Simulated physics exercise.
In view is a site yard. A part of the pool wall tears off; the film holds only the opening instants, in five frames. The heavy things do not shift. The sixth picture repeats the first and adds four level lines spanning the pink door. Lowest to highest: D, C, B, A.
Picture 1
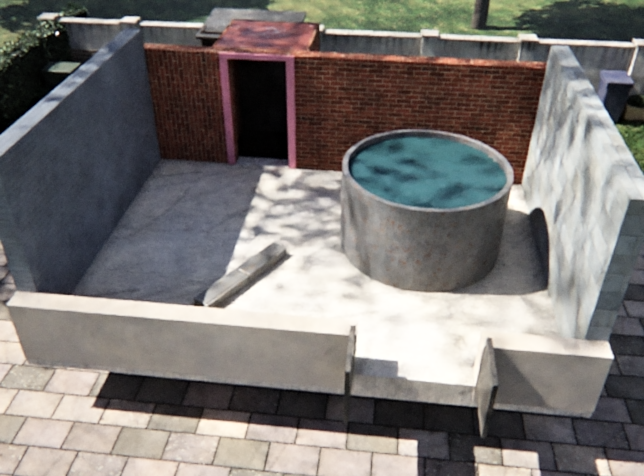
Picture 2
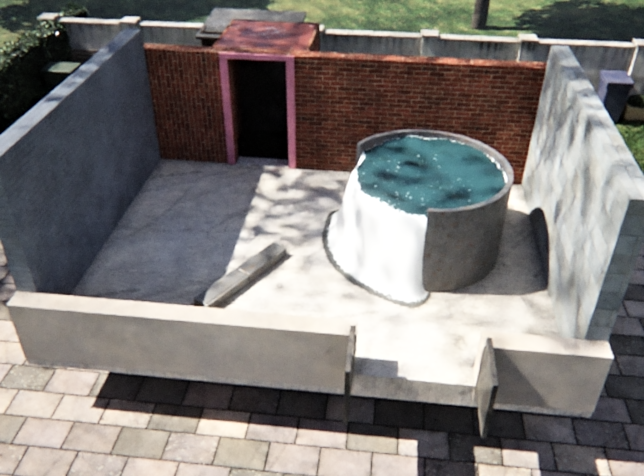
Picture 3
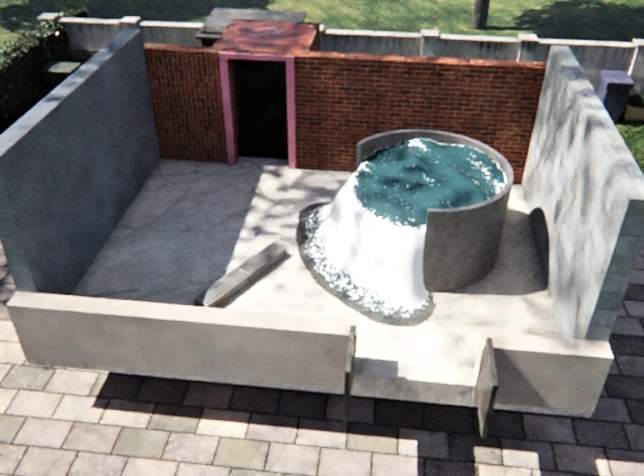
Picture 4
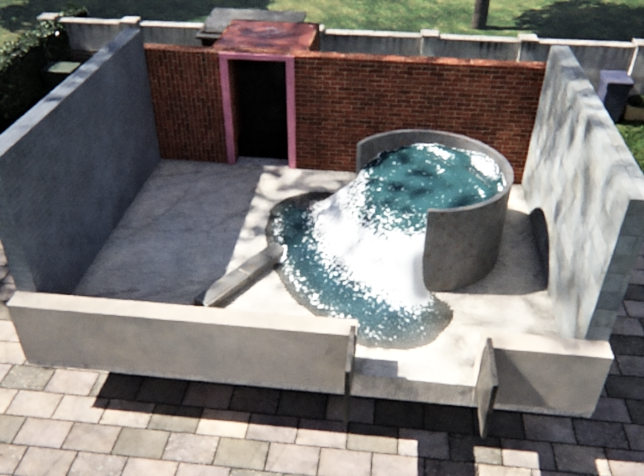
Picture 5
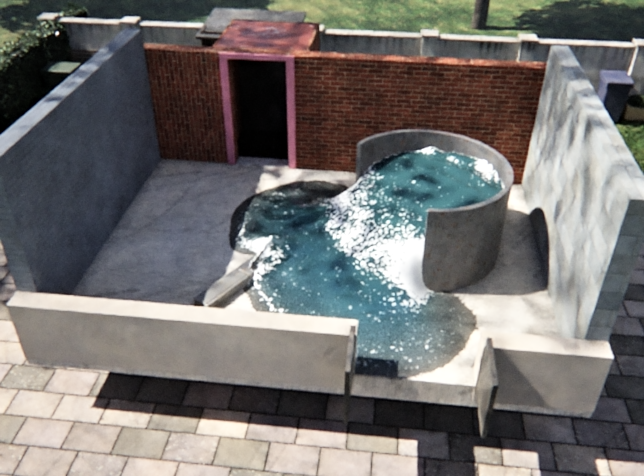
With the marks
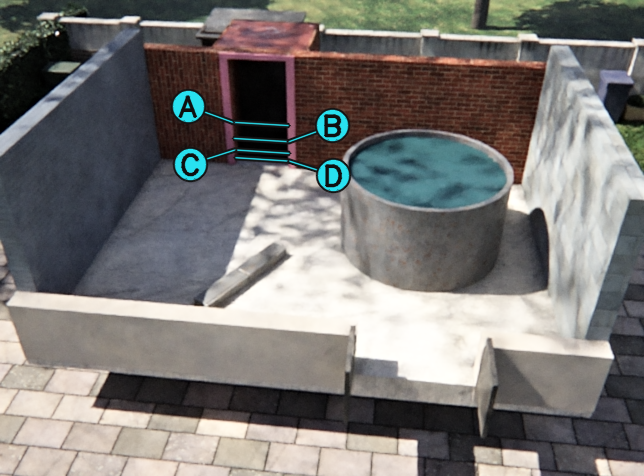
Water, teal and topped with white foam, sits in a round grey tank right of centre in a paved yard, seen from above by a still camera. Grey walls flank the yard, with a red brick wall and pink doorway behind and a low pale wall with an open gate in front. The tank's left side opens, and water pours out, spreading left and forward across the floor around a small slanted block.
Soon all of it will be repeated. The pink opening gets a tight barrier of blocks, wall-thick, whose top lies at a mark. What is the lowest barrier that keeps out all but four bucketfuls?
Height C.
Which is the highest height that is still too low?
D it is.
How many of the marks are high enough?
Three of the four.
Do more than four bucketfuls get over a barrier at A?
No.
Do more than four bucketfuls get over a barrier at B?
No.
On the marked copy, A at (260, 123); B at (261, 140); C at (261, 151); D at (262, 159); from the bottom up D, C, B, A.
For height A, nothing gets over.
For height B, nothing gets over.
For height C, a bucket or two gets in.
For height D, about 10 bucketfuls get in.
